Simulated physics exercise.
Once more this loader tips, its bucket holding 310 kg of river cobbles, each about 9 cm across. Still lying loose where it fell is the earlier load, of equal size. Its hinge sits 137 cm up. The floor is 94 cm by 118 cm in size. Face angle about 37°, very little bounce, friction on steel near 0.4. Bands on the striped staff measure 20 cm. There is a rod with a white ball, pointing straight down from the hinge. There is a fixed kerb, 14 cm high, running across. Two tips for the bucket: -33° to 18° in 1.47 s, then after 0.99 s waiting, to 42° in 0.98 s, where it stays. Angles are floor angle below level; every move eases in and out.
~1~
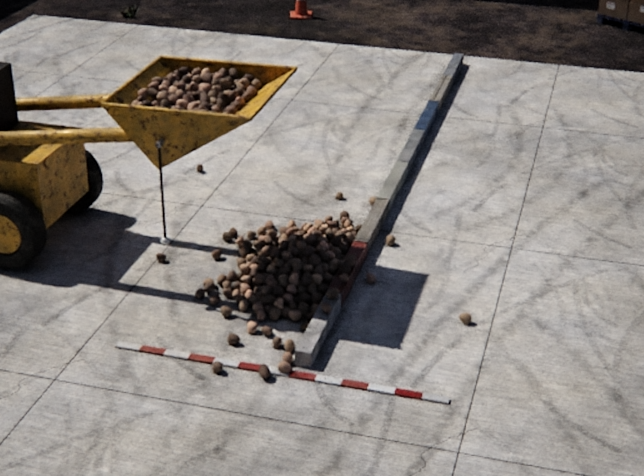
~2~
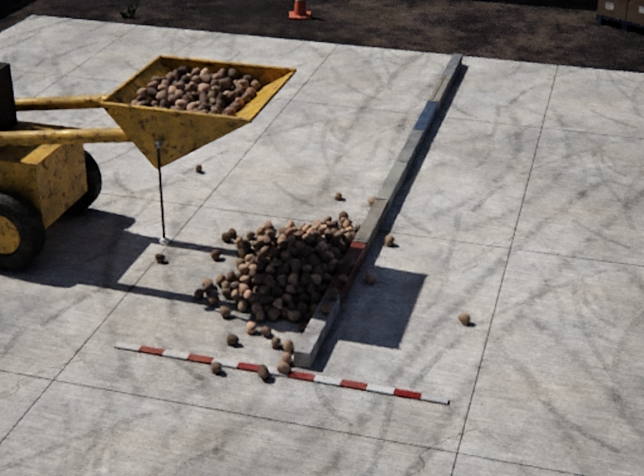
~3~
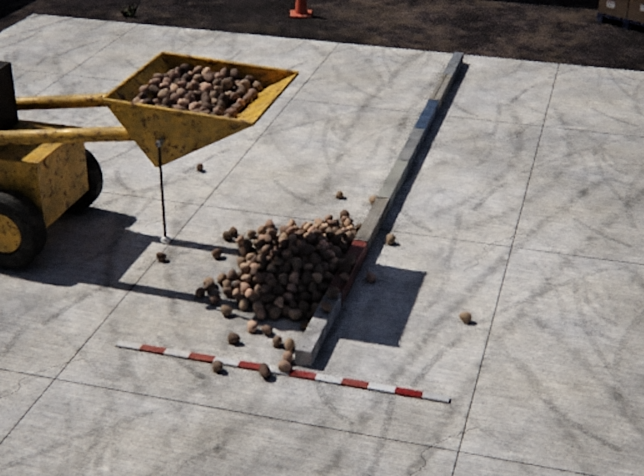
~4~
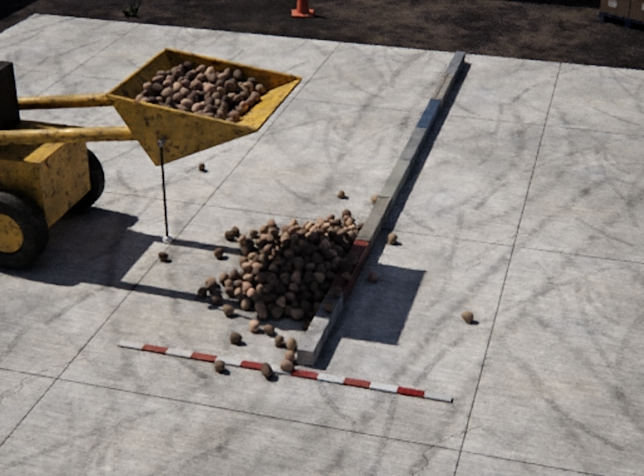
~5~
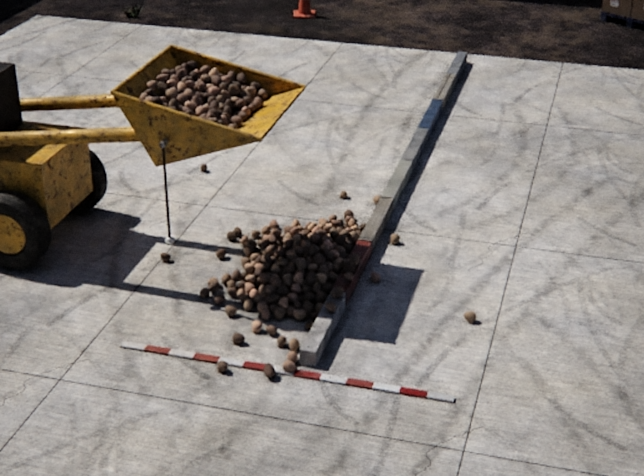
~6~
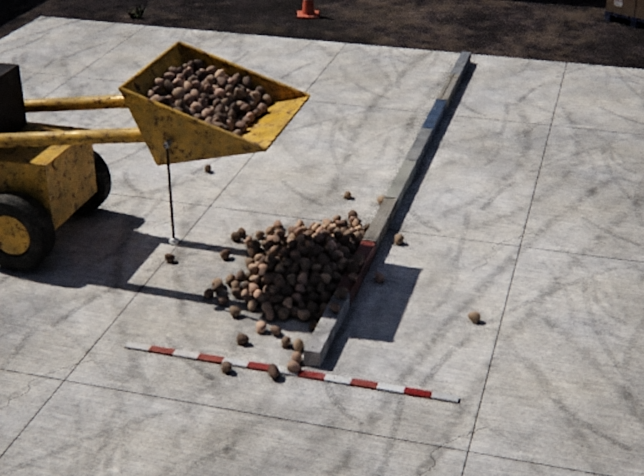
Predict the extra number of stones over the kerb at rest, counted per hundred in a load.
About 10 more per hundred stones.
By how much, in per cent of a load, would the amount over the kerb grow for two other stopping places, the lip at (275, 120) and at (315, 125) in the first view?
The first would add around 30 per cent, the second around 85 per cent.
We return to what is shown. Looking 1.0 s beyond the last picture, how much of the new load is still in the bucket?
Reading: Near 100 % of the load.
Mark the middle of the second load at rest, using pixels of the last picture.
Roughly at (315, 257) in the last picture.
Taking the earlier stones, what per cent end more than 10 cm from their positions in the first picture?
10 %.
Then, 0.5 s after the last picture the floor is at 10°; in per cent of one load, 100 in the bucket, 99 on this side of the kerb, 1 over the kerb; the foremost stones are at (375, 279).
Then, 1.0 s after the last picture the floor is at 18°; in per cent of one load, 99 in the bucket, 100 on this side of the kerb, 1 over the kerb; the foremost stones are at (375, 279).
Then, 3.3 s after the last picture the floor is at 42°; in per cent of one load, 0 in the bucket, 189 on this side of the kerb, 11 over the kerb; the foremost stones are at (425, 273).
Then, 6.0 s after the last picture the floor is at 42°; in per cent of one load, 0 in the bucket, 189 on this side of the kerb, 11 over the kerb; the foremost stones are at (425, 273). Net gain over the kerb, 10.
